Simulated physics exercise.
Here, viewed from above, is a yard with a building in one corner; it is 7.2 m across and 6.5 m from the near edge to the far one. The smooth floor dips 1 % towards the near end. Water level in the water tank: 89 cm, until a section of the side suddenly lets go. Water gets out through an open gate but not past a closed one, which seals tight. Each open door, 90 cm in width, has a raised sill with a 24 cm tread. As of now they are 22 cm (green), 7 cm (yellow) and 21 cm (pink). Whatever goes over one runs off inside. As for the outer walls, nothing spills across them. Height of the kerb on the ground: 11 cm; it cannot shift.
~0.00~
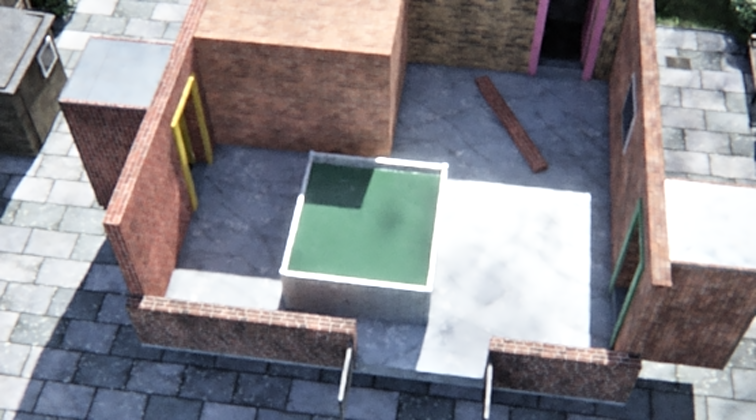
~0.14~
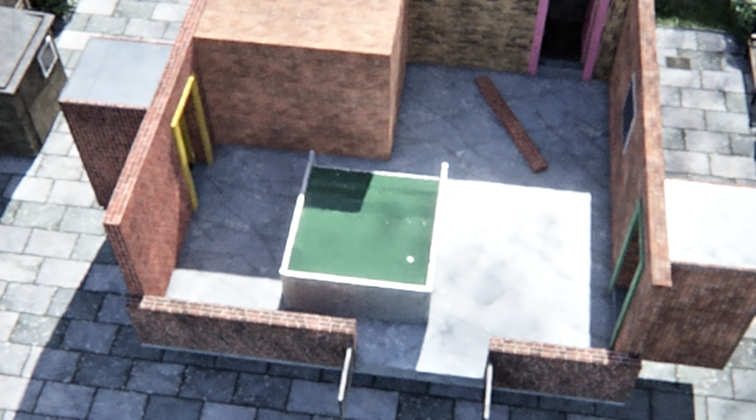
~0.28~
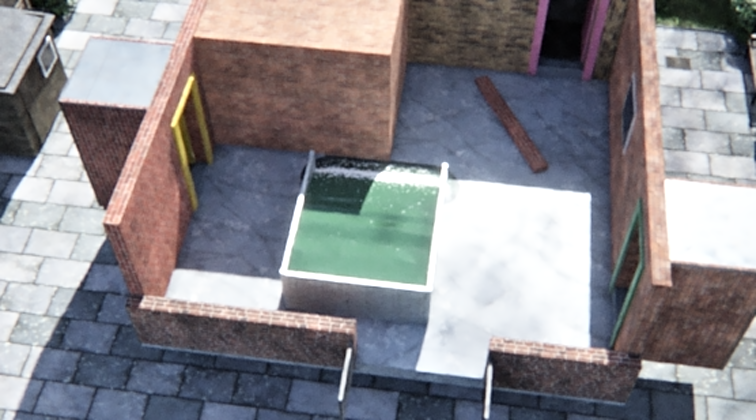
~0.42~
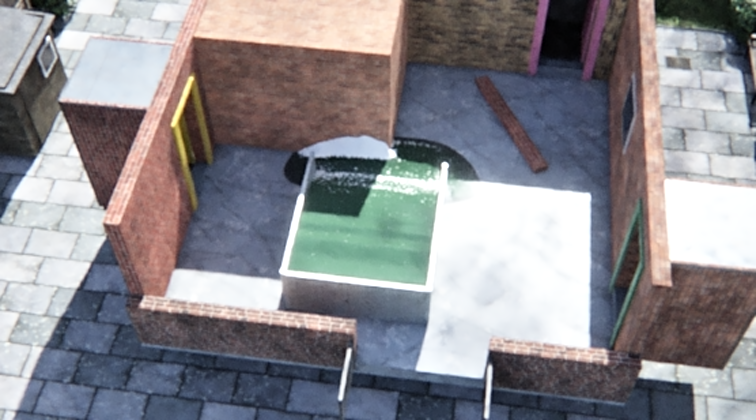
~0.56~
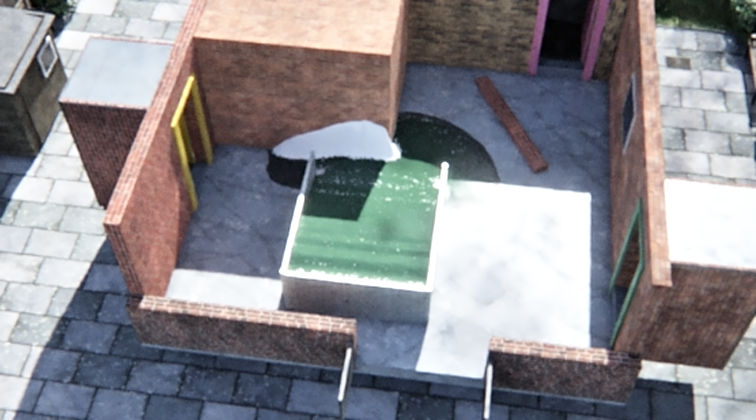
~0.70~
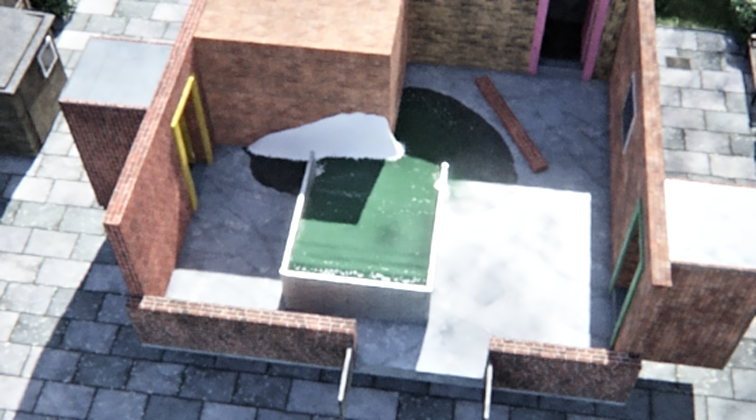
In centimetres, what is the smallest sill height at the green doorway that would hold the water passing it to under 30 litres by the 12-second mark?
Close to 13.5 cm is just enough.
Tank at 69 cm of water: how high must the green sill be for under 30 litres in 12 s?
Roughly 8.5 centimetres would do it.
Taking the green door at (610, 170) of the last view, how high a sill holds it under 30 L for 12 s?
Roughly 13.0 cm.
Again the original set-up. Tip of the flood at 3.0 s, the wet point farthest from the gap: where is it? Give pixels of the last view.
At about (601, 80).
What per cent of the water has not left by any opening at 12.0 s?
Share still there: Approx. 72 percent.
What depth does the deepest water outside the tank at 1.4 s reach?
61 cm.
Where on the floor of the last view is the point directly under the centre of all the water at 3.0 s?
Centre of the water: Approx. (410, 175) px.
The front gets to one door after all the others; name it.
Answer: The green door.
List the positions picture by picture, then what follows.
The first picture shows the water tank at (368, 220) is whole and still, 89 cm deep; the green door at (625, 283) is dry.
In the second picture, the gap is on the far side, the front 0.3 m out at a hidden place; the back of the water tank holds 89 cm.
In the third picture, the front is at a hidden place, 0.7 m from the gap on the far side; 1.8 m2 of floor is wet, 89 cm left at the back.
In the fourth picture, the gap is on the far side, the front 1.3 m out at (394, 141); the back of the water tank holds 89 cm.
In the fifth picture, the front is at (402, 115), 2.0 m from the gap on the far side; 4.7 m2 of floor is wet, 83 cm left at the back.
In the sixth picture, the front is at (406, 91), 2.7 m from the gap on the far side; 6.1 m2 of floor is wet, 75 cm left at the back; the green door at (625, 283), 4.5 m from the gap, is still 3.0 m from the nearest water.
After 1.4 s water covers 35 % of the floor, deepest (61 cm) near (360, 162); it has not reached the green door.
After 3.0 s water covers 60 % of the floor, deepest (44 cm) near (601, 80); it has not reached the green door.
After 12.0 s water covers 95 % of the floor, deepest (13 cm) near (431, 317); 11 cm at the green door, 1 litre in over its 22 cm sill.
At the green door as built, the water arrived by 3.9 s and peaked near 19 cm at 8.6 s.
With a sill of 11 cm, 52 litres would have come in within the 12 s; with 15 cm, 19 litres. So under 30 litres takes about 13.5 cm.
